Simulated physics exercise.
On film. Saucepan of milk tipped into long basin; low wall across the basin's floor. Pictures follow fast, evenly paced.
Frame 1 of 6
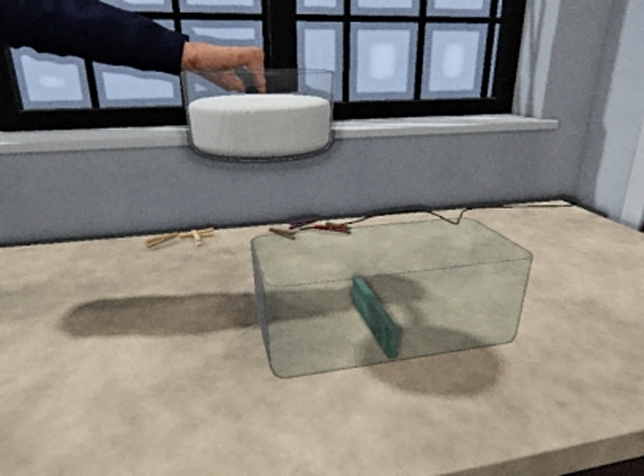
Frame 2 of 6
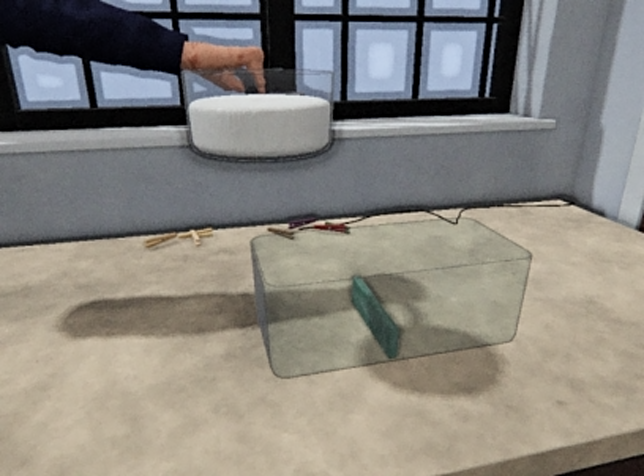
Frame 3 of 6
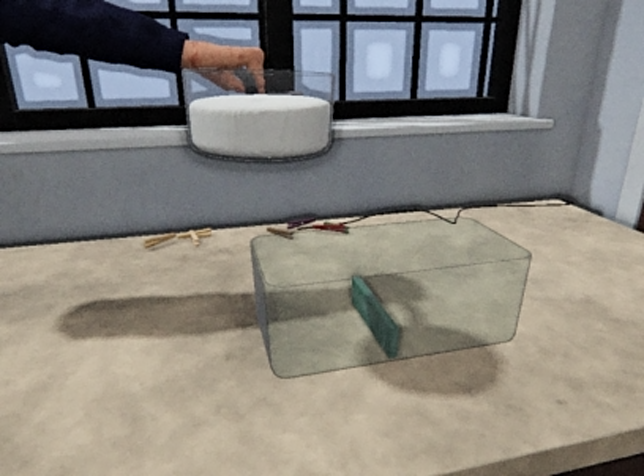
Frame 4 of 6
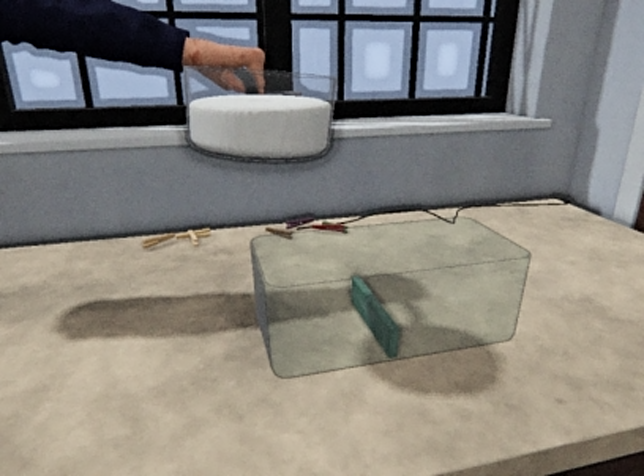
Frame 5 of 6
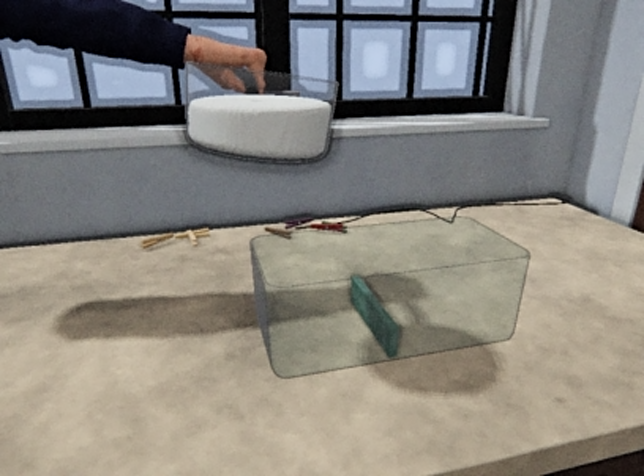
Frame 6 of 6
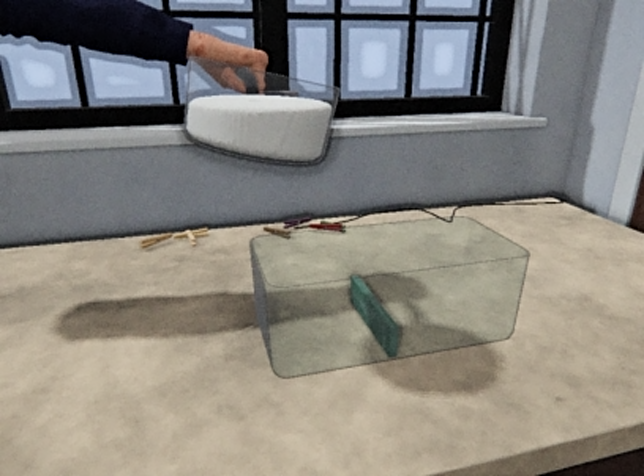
Above a counter by a window, a hand slowly tilts a clear container of white liquid rightward.
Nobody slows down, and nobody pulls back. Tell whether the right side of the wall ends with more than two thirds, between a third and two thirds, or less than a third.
I reckon what ends right of the wall lands in the middle band of a third to two thirds.
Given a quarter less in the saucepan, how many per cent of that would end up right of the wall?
Roughly 30 in a hundred.
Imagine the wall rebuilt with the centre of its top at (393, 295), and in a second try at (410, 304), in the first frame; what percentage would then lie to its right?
First try 15 per cent, second try 15 per cent.
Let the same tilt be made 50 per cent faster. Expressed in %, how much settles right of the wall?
About 35 per cent.
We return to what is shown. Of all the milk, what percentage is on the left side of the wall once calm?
Around 50 percent.
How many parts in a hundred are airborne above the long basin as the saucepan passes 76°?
Roughly 40 in a hundred.
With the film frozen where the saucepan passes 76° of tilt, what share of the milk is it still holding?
About 55 %.
A moment on, the saucepan is tipped on its side and 56 per cent is still to pour, 2 is left of the wall and 2 right of it.
Next, the saucepan is tipped right over and 8 per cent is still to pour, 35 is left of the wall and 45 right of it.
Then the saucepan is tipped right over and 0 per cent is still to pour, 52 is left of the wall and 46 right of it.
Later the saucepan is tipped right over and 0 per cent is still to pour, 52 is left of the wall and 46 right of it.
At rest 52 per cent lies left of the wall, 46 right of it and 2 outside.
